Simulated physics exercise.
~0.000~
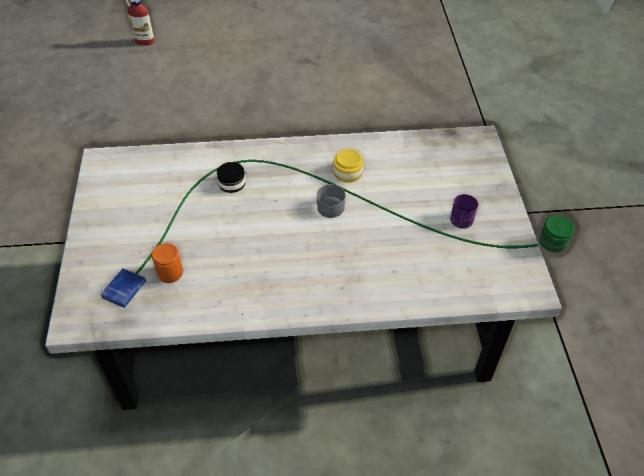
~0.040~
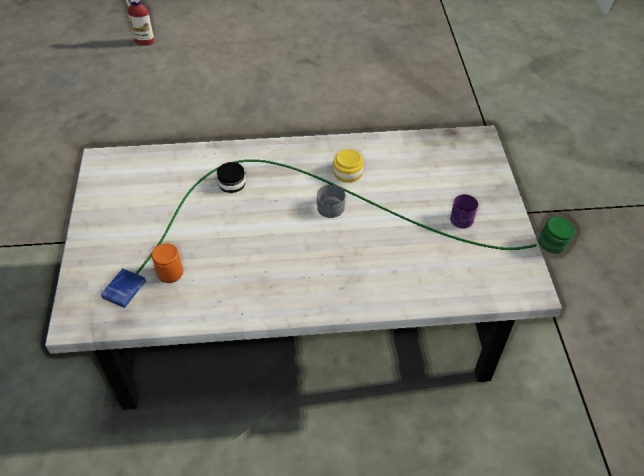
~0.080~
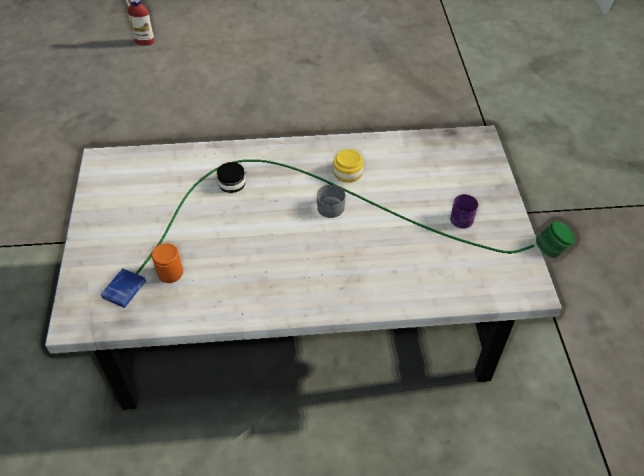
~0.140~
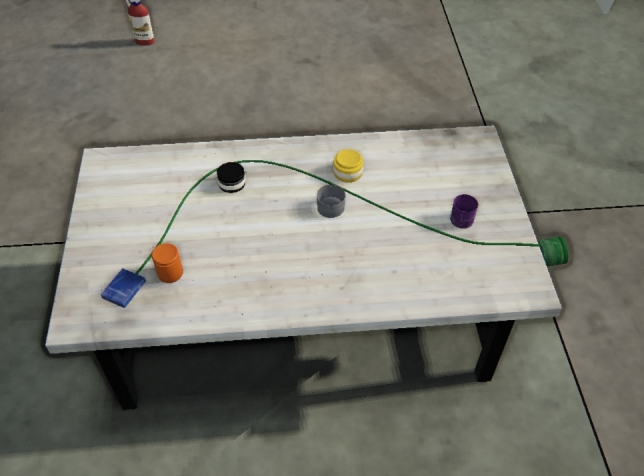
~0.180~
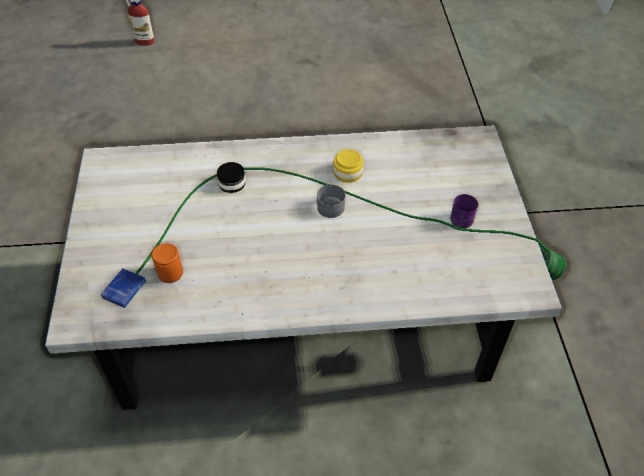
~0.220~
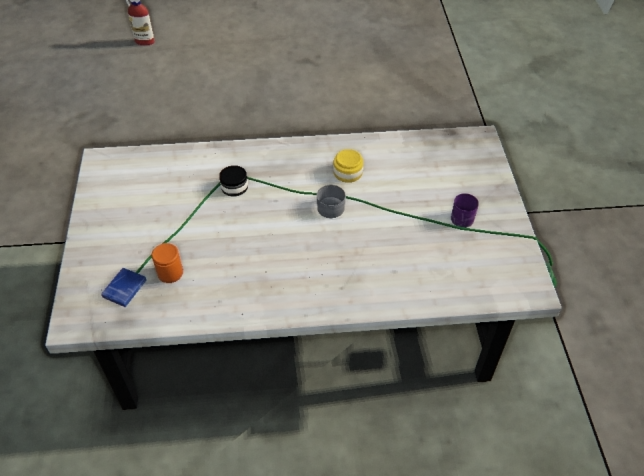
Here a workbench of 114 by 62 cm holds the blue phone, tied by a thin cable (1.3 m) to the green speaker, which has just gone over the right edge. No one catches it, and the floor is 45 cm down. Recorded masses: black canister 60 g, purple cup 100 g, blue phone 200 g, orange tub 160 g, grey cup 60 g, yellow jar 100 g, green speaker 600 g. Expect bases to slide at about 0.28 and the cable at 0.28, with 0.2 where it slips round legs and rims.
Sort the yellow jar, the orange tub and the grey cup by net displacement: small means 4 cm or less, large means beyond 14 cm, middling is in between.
Yellow jar: Small; orange tub: Middling; grey cup: Large.
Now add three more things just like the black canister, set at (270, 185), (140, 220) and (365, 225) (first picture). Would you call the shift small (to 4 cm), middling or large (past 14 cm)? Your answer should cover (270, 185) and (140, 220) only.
Taking them in turn, the first shows a lot of movement and the second shows only a little movement.
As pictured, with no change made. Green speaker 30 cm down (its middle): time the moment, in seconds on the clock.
Close to 0.32 s.
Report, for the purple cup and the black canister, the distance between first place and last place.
About: Purple cup 4 cm, black canister over the edge.
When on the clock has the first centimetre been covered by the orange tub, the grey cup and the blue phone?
The orange tub goes at about 0.38 s, the grey cup at about 0.32 s and the blue phone at about 0.26 s.
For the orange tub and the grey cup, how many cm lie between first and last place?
Lab note - orange tub: Approx. 8 centimetres; grey cup: Over the edge.
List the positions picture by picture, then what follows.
Yellow jar (349, 157); orange tub (165, 253); grey cup (331, 195); cable runs through (491, 246) (392, 213) (307, 173) (164, 236), in the first frame.
Green speaker (560, 227); cable runs through (491, 247) (307, 173) (164, 236), in the second frame.
Green speaker (555, 240); cable runs through (490, 249) (307, 173) (164, 236), in the third frame.
Green speaker (552, 252); cable runs through (492, 244) (307, 174) (164, 236), in the fourth frame.
Green speaker (547, 264); cable runs through (510, 233) (317, 181) (164, 235), in the fifth frame.
Yellow jar (349, 157); orange tub (165, 253); grey cup (331, 195); cable runs through (534, 238) (428, 220) (171, 237), in the sixth frame.
By 0.5 s, the cable's tail end at (182, 263); grey cup 31 cm off its start, orange tub 5 cm off its start, black canister 44 cm off its start.
By 0.7 s, the cable's tail end at (191, 256); grey cup over the edge, orange tub 7 cm off its start, black canister over the edge.
By 1.0 s, the cable's tail end at (191, 256); grey cup over the edge, orange tub 7 cm off its start at (197, 254), black canister over the edge.
By 1.2 s, the cable's tail end at (191, 256); grey cup over the edge, orange tub 7 cm off its start, black canister over the edge.
By 2.4 s, the cable's tail end at (191, 256); grey cup over the edge, orange tub 7 cm off its start at (197, 254), yellow jar 0 cm off its start at (349, 157), black canister over the edge.
